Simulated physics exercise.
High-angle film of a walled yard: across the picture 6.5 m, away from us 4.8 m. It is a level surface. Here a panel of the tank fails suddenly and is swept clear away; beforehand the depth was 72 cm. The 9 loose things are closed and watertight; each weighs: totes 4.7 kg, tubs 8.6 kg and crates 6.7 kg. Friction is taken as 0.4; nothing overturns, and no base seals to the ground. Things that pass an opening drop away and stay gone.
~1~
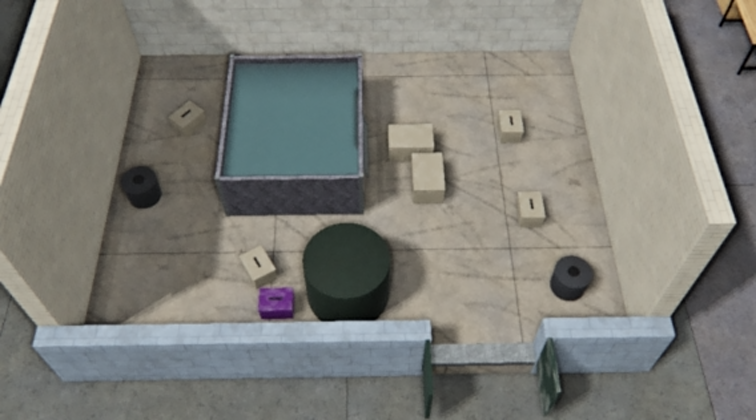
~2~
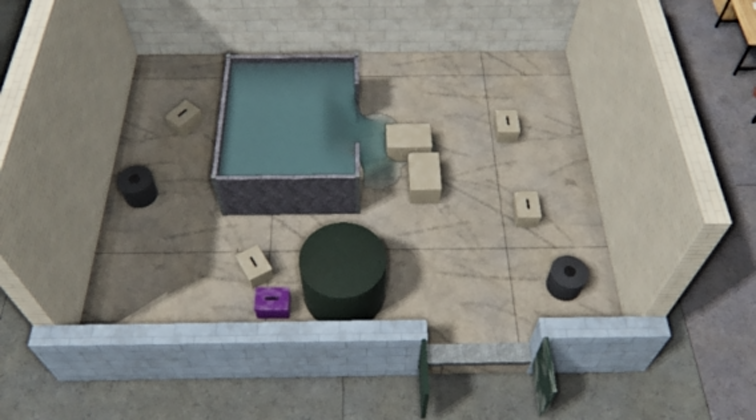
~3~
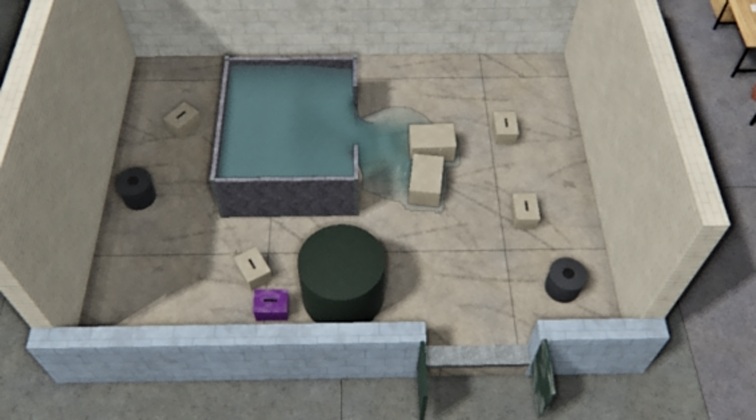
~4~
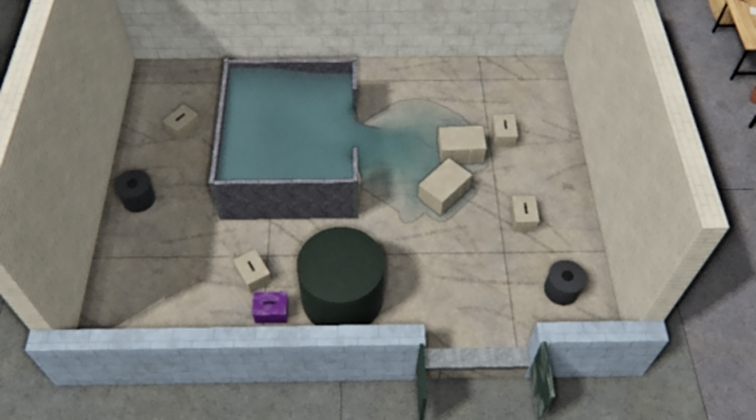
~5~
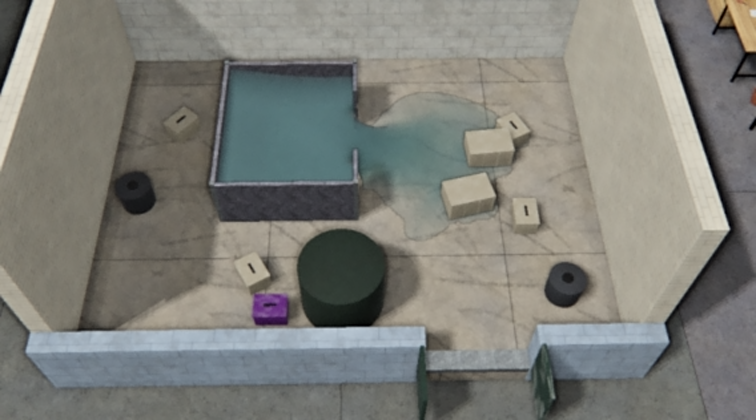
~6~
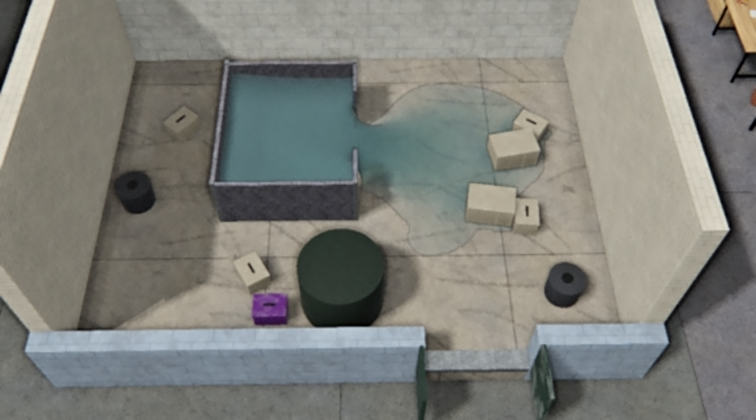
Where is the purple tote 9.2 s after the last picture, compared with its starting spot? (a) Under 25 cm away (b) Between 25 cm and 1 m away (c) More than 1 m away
Option a: Under 25 cm away.
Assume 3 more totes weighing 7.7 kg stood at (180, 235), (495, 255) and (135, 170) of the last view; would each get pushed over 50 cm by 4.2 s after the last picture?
One by one: Below the mark, beyond the mark, below the mark.
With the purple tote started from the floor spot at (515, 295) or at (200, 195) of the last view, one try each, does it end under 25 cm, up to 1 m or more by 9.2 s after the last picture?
From the first place it goes well off; from the second it is barely disturbed.
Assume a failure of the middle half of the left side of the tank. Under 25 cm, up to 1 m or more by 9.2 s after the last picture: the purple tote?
What happens next is that the purple tote gets swept a long way.
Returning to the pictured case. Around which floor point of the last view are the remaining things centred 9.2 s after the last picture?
They average out to somewhere around (299, 200).
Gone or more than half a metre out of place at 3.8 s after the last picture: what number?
The count is 5.
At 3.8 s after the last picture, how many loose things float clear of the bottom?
That would be 5 of them.
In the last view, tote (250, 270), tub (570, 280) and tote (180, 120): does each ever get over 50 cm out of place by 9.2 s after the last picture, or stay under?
Well, going one by one, it's not that far, too far and not that far.
Then, 1.2 s after the last picture the purple tote is near (270, 305), 0.0 m from its start, aground; 0 of 9 are out; 5 afloat.
Then, 3.8 s after the last picture the purple tote is near (270, 305), 0.0 m from its start, aground; 0 of 9 are out; 5 afloat.
Then, 6.2 s after the last picture the purple tote is near (267, 299), 0.1 m from its start, aground; 0 of 9 are out; 5 afloat.
Then, 9.2 s after the last picture the purple tote is near (265, 298), 0.1 m from its start, aground; 1 of 9 are out; 5 afloat.
